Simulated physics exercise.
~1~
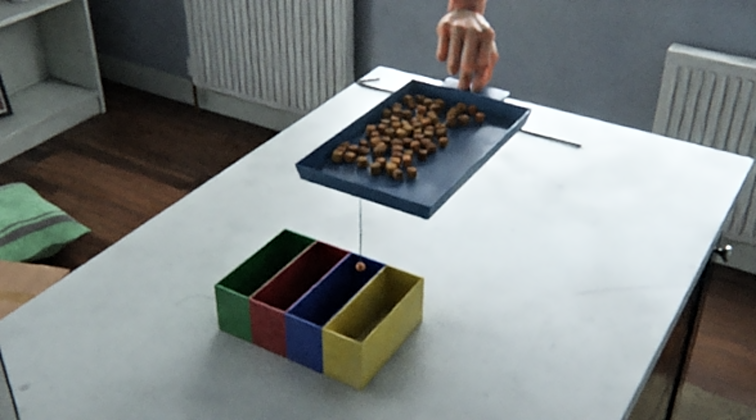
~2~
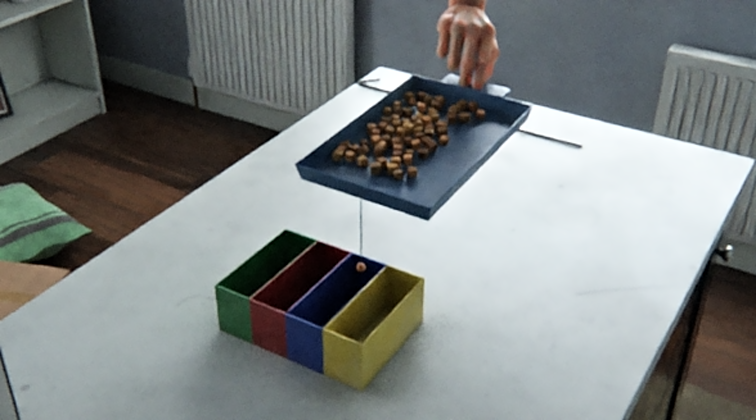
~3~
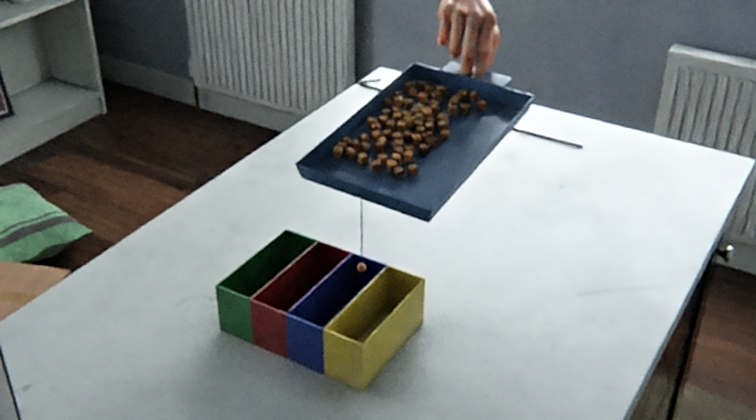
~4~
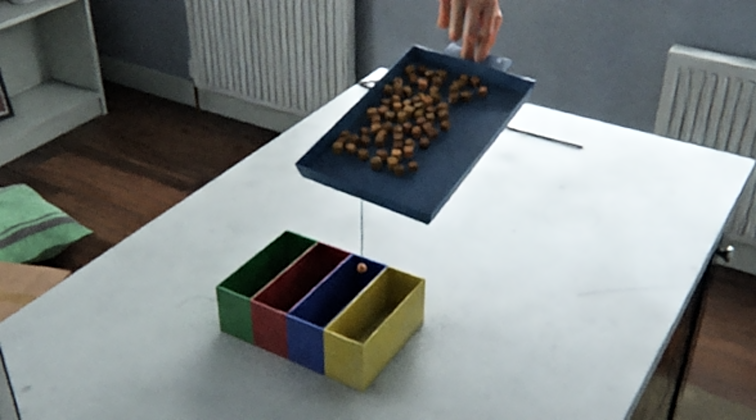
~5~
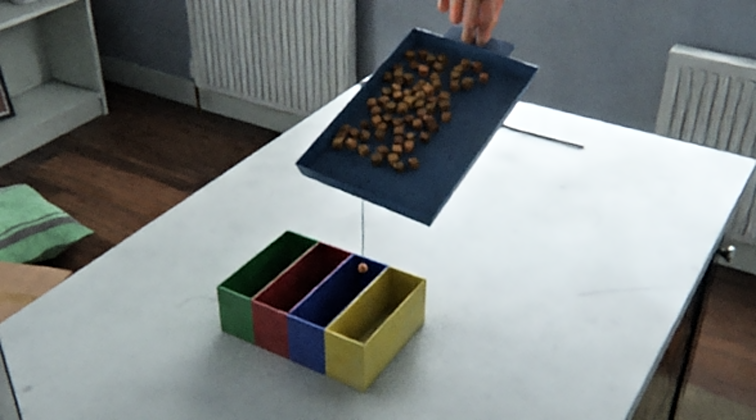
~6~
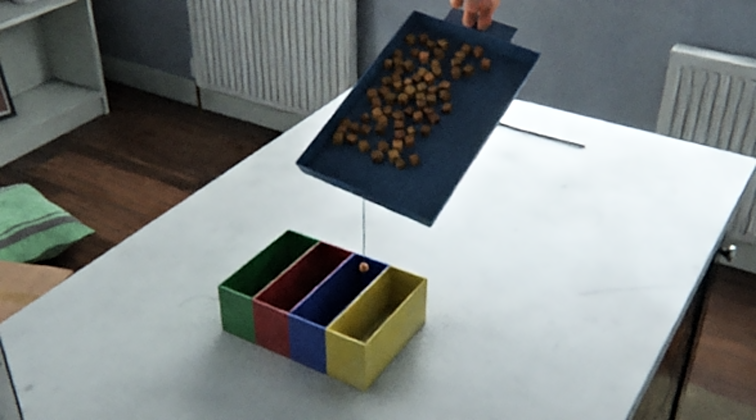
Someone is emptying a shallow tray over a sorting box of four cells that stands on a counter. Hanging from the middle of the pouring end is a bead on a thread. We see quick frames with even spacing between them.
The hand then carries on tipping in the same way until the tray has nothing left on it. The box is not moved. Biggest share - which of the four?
Yellow.
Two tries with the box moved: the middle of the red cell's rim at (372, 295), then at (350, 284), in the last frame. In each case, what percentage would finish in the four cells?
Try 1: Some 90 %; try 2: Some 90 %.
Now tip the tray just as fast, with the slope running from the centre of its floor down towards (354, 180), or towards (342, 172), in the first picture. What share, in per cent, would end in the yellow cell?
The first try would leave around 10 per cent there, the second around 0 per cent.
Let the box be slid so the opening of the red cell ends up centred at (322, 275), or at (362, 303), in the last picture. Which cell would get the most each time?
The yellow cell first, the blue one second.
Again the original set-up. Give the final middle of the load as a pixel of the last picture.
I'd put the middle somewhere around (397, 372).
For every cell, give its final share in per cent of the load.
Green cell: 0 per cent; red cell: 0 per cent; blue cell: 10 per cent; yellow cell: 30 per cent.
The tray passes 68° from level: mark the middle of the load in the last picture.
I'd put the middle close to (397, 192).
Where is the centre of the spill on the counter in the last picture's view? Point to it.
Those pieces end up centred close to (419, 389).
Just after the last frame, tray tipped steeply; almost all on the tray; just a few falling or outside the box.
A moment on, tray tipped past a quarter turn; roughly a third on the tray; roughly a quarter in the yellow cell; just a few in the blue cell; roughly half falling or outside the box.
Further on, tray tipped past a quarter turn; roughly a third in the yellow cell; about a tenth in the blue cell; roughly two thirds falling or outside the box.
When it is over, tray tipped past a quarter turn; roughly a third in the yellow cell; about a tenth in the blue cell; not one in the red cell; not one in the green cell; roughly two thirds outside the box.
